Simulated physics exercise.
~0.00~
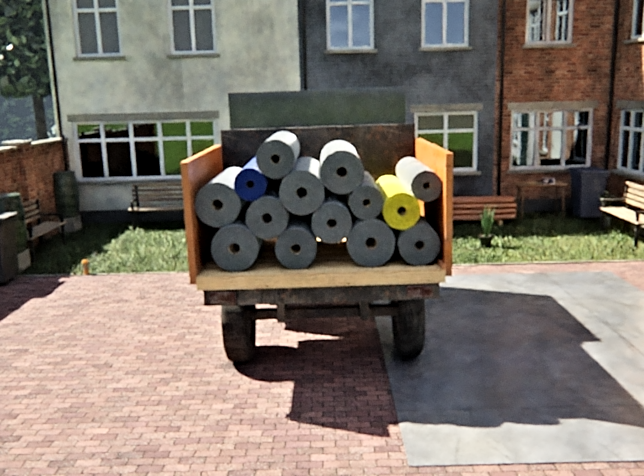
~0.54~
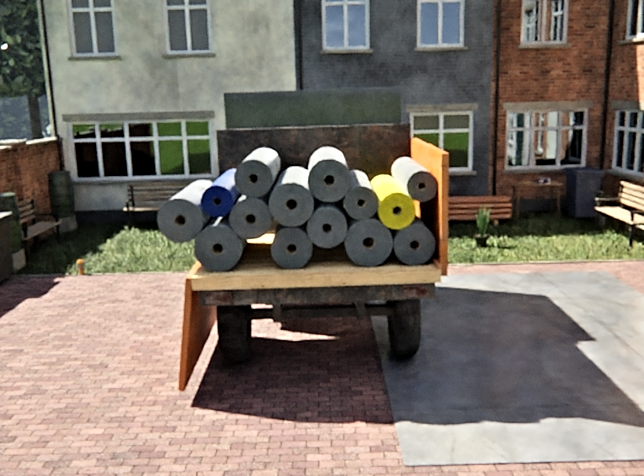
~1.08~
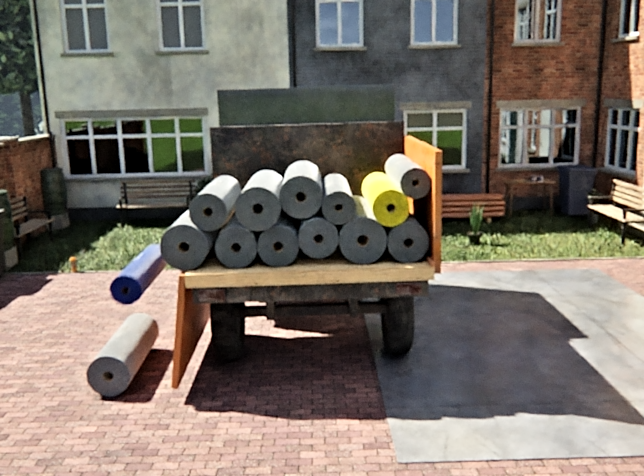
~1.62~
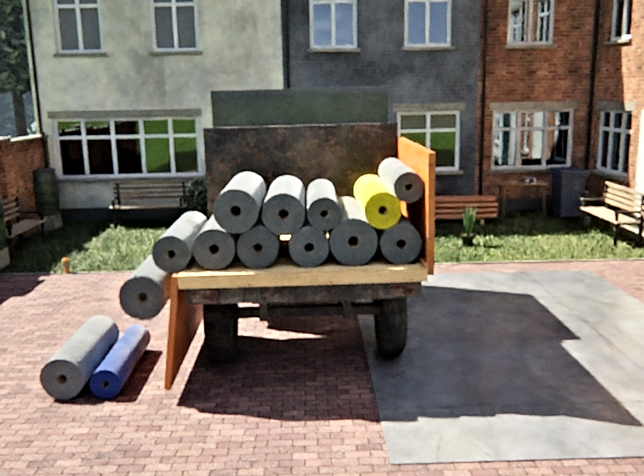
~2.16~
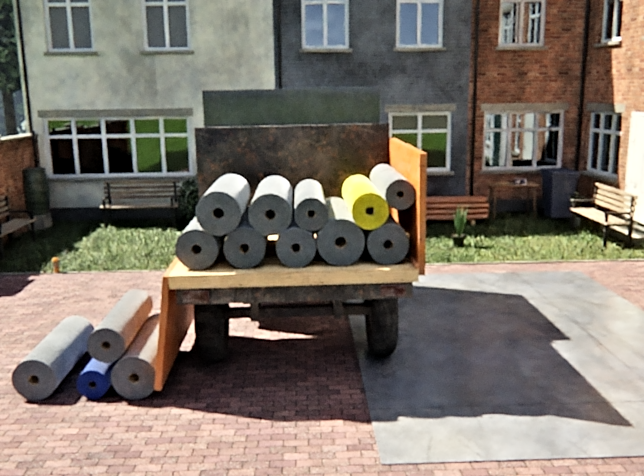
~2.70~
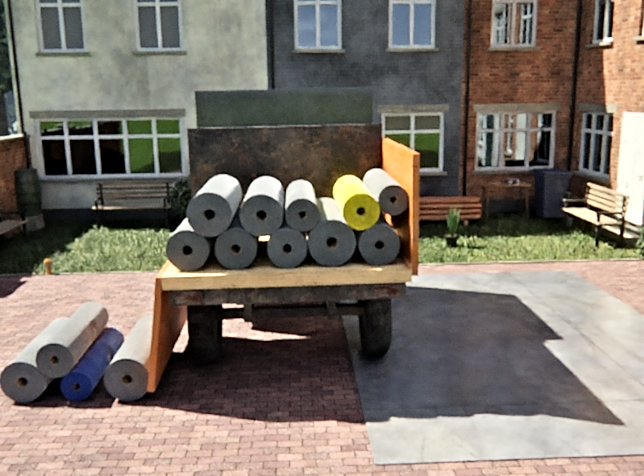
Several rolls, including the blue one, tumbled off the left of a parked flatbed lorry after that side panel swung down, landing together on the brick paving, while the yellow roll and the rest of the grey ones stayed stacked on the deck.
